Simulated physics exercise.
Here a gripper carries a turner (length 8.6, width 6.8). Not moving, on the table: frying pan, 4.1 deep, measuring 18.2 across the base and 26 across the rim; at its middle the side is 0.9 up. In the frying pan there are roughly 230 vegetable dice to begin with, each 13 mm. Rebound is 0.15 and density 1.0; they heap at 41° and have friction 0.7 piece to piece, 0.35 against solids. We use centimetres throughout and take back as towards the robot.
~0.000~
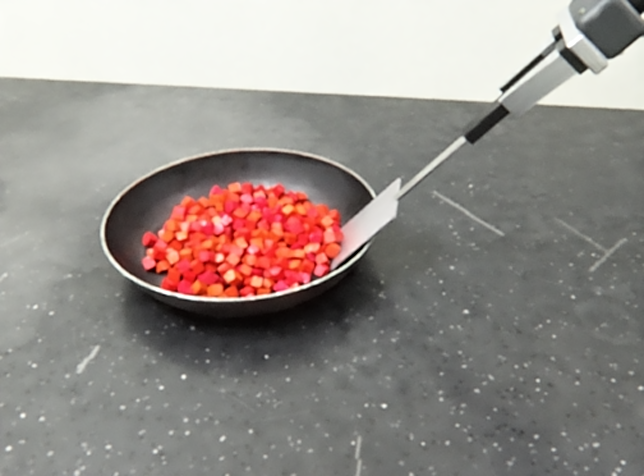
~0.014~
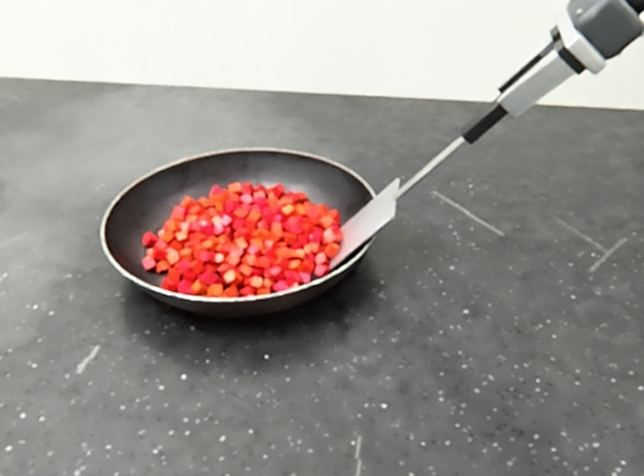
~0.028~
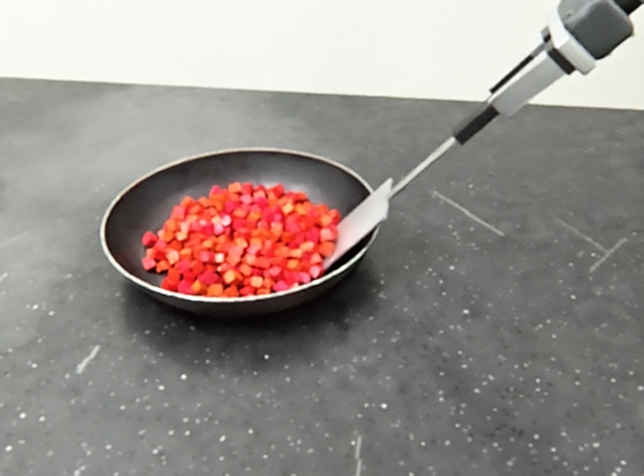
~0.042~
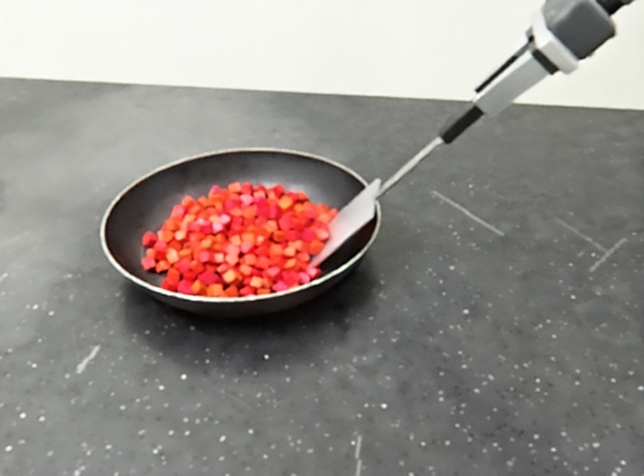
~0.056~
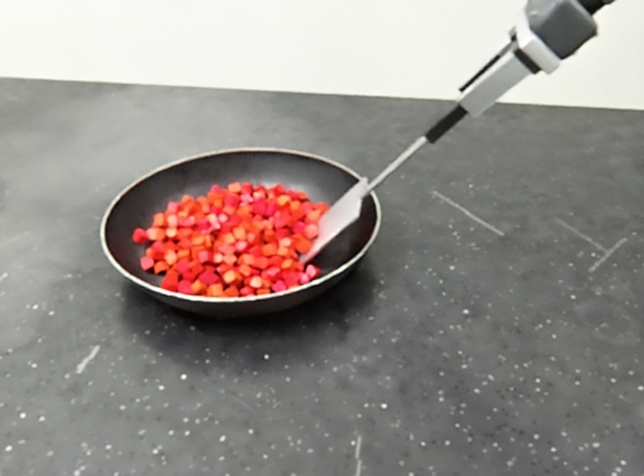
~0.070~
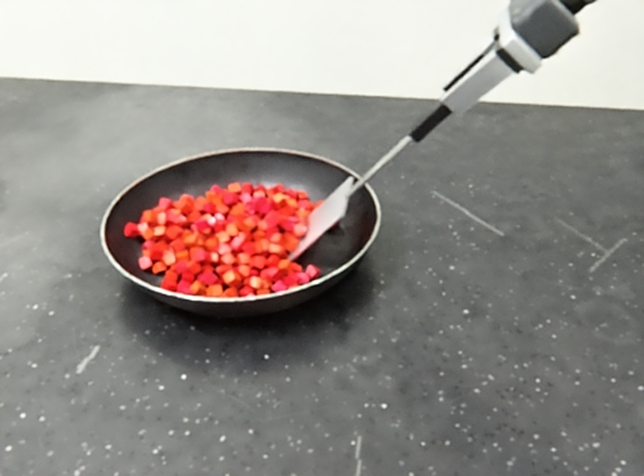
On a dark speckled tabletop, a gripper slides a turner leftward into a black frying pan, pushing red and orange dice left.
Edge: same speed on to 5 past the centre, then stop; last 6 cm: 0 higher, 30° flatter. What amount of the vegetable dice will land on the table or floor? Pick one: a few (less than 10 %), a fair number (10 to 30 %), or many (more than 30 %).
A few, less than 10 %.
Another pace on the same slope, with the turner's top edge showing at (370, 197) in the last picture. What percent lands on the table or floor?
0 %.
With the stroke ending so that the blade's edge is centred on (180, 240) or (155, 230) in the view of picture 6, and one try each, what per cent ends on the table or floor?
5 % and 10 %.
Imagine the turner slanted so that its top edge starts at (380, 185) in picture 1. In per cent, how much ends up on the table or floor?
Some 5 per cent.
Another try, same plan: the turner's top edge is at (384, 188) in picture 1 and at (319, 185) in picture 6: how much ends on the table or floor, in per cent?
Close to 5 in a hundred.
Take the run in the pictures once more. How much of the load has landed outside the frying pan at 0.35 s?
About 5 per cent.
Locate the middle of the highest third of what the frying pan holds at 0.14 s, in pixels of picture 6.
Roughly pixel (195, 221).
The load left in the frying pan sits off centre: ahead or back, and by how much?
Roughly 4.5 cm ahead of the centre.
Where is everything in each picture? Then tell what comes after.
The turner top edge at (397, 197), sloping 49°; upper third of the load around (240, 229), from x 150 to 335, top at y 190; 229 in the frying pan, in the first frame.
The turner top edge at (396, 197), sloping 49°; upper third of the load around (240, 229), from x 150 to 335, top at y 190, in the second frame.
The turner top edge at (388, 197), sloping 49°; upper third of the load around (246, 229), from x 150 to 335, top at y 190, in the third frame.
The turner top edge at (375, 197), sloping 49°; upper third of the load around (246, 228), from x 150 to 335, top at y 190, in the fourth frame.
The turner top edge at (361, 196), sloping 49°; upper third of the load around (241, 224), from x 140 to 335, top at y 190, in the fifth frame.
The turner top edge at (348, 195), sloping 49°; upper third of the load around (236, 224), from x 130 to 335, top at y 190; 229 in the frying pan, in the sixth frame.
After 0.10 s, sloping 48°, highest piece 4 above the table; 229 in the frying pan.
After 0.14 s, sloping 36°, highest piece 6 above the table; 229 in the frying pan.
After 0.35 s, sloping 19°, highest piece 5 above the table; 223 in the frying pan, 6 on the table or floor.
After 1.40 s, sloping 19°, highest piece 5 above the table; 223 in the frying pan, 6 on the table or floor.
In the end, 223 in the frying pan, 6 on the table or floor. That is 3 % on the table or floor.
